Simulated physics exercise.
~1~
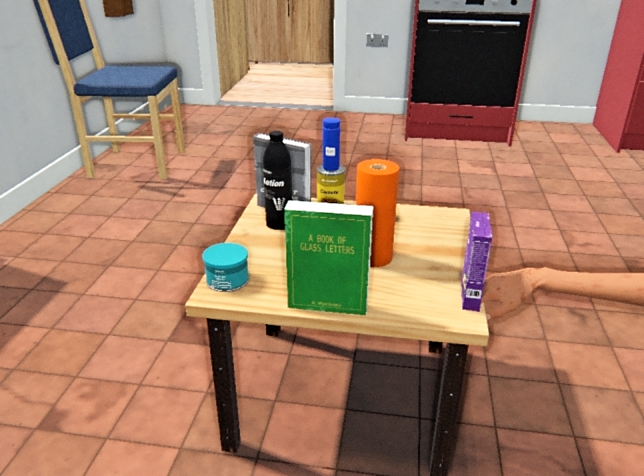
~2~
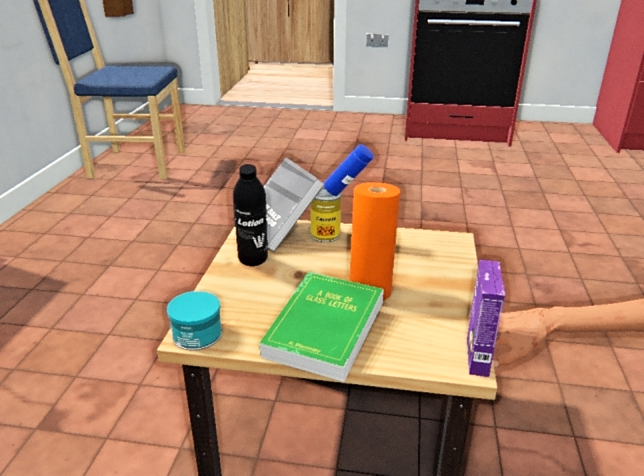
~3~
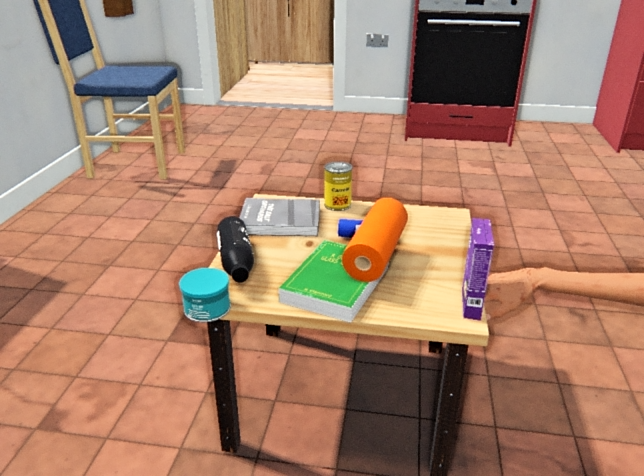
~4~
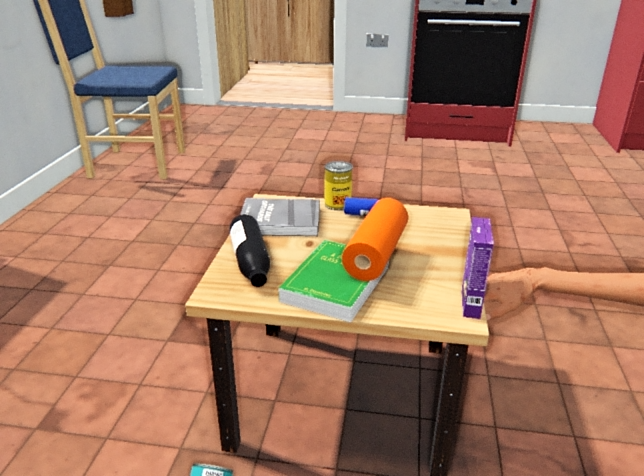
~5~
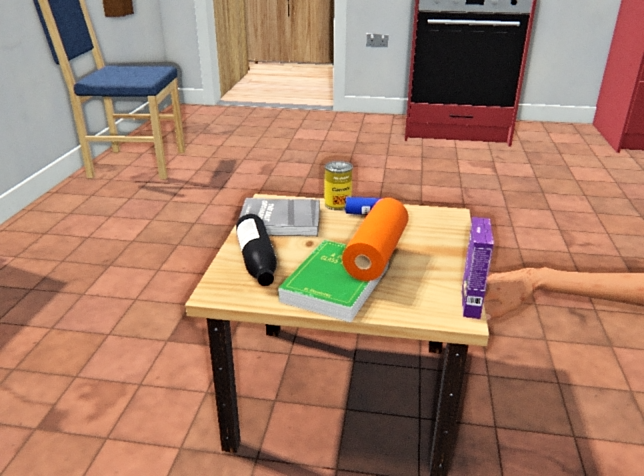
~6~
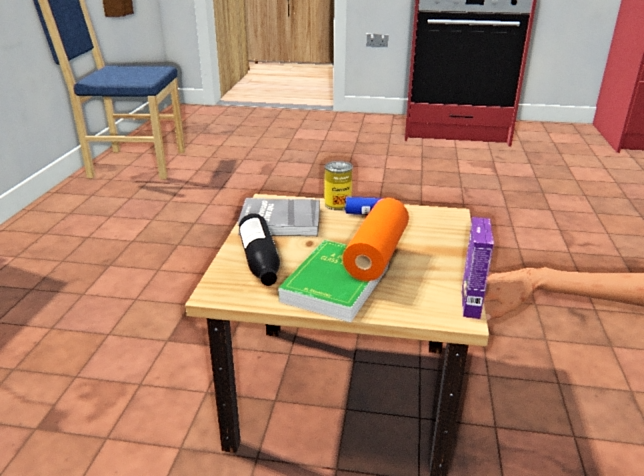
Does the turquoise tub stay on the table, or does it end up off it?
It ends up off the table. The tub is left at the front left corner as the table goes back, then drops towards the floor and out of view.
In a kitchen with terracotta floor tiles, seen from slightly above, a hand reaches in from the right to a light wooden table holding a green book at the front, a turquoise tub at the left, a purple packet at the right, and a black bottle, grey book, yellow tin, blue shaker and orange roll. The table slides towards us, and the green book falls flat while the grey book and shaker tip. It then goes back, leaving the bottle, roll, shaker and both books lying over. The turquoise tub drops off the front left corner and out of view. The tin and packet stay upright.
